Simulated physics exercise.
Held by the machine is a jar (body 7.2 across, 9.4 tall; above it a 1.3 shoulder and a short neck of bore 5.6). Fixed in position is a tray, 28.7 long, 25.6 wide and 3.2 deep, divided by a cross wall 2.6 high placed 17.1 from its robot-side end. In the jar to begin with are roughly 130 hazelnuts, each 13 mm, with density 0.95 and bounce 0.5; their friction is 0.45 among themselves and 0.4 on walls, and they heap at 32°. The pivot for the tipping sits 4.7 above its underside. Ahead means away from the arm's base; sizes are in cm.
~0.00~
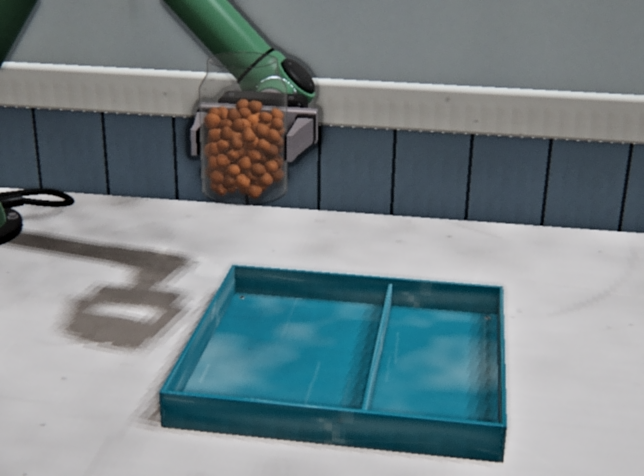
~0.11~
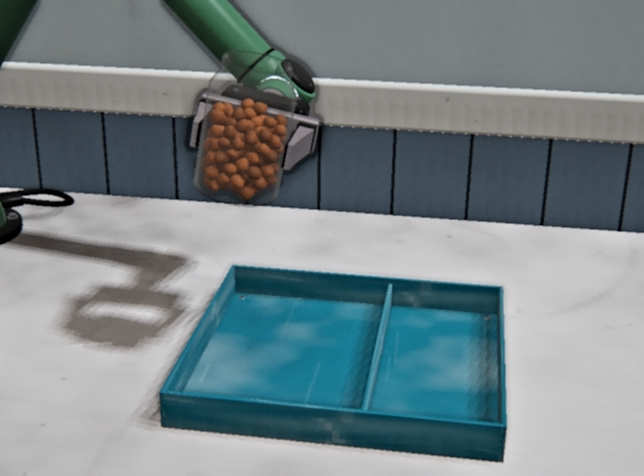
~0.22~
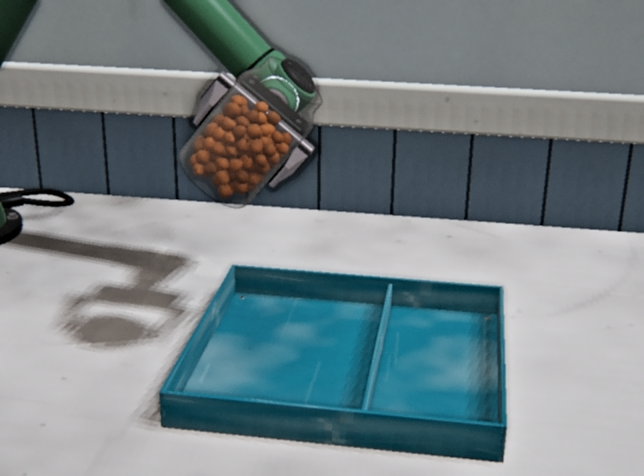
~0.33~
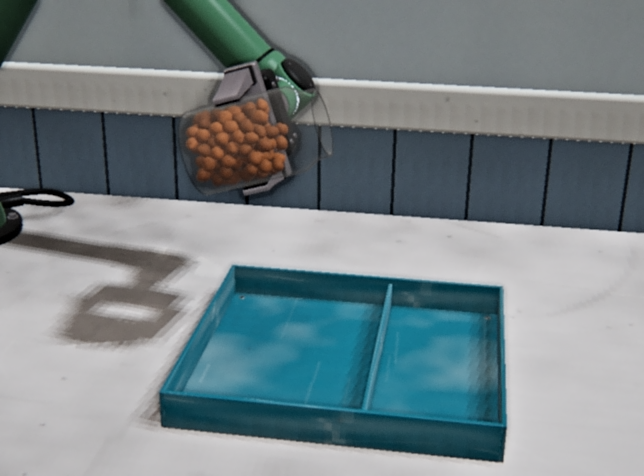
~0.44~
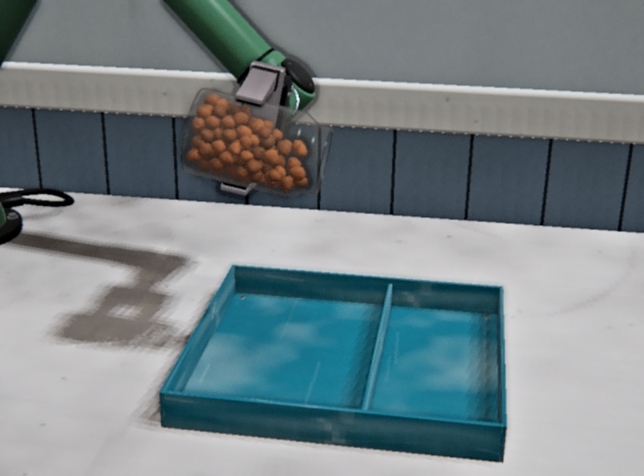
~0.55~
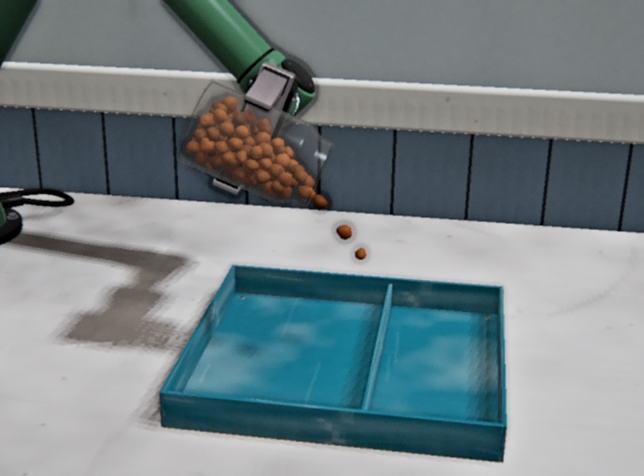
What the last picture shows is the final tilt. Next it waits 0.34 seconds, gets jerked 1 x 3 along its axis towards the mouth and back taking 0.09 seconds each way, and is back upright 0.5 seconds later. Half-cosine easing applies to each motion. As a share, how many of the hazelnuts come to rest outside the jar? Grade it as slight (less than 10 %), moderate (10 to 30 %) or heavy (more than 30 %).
Heavy, more than 30 %.
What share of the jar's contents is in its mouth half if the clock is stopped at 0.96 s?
Mouth-half share: Approx. 50 %.
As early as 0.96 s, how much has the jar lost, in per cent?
Up to this moment it's close to 15 per cent gone.
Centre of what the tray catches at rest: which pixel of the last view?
Centre: Close to (363, 358).
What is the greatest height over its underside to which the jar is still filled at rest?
The topmost pieces end up roughly 5.5 cm above the jar's underside.
After 0.96 s, tipped 111°, highest piece 23 above the table; 107 in the jar, 15 in the robot-side part, 4 in the far-side part, 2 in flight or on a rim.
After 1.37 s, tipped 40°, highest piece 27 above the table; 70 in the jar, 30 in the robot-side part, 23 in the far-side part, 5 in flight or on a rim.
After 1.77 s, upright, highest piece 23 above the table; 70 in the jar, 32 in the robot-side part, 25 in the far-side part, 1 on the table or floor.
After 2.47 s, upright, highest piece 23 above the table; 70 in the jar, 32 in the robot-side part, 25 in the far-side part, 1 on the table or floor.
In the end, 70 in the jar, 32 in the robot-side part, 25 in the far-side part, 1 on the table or floor. That is 45 % outside the jar.
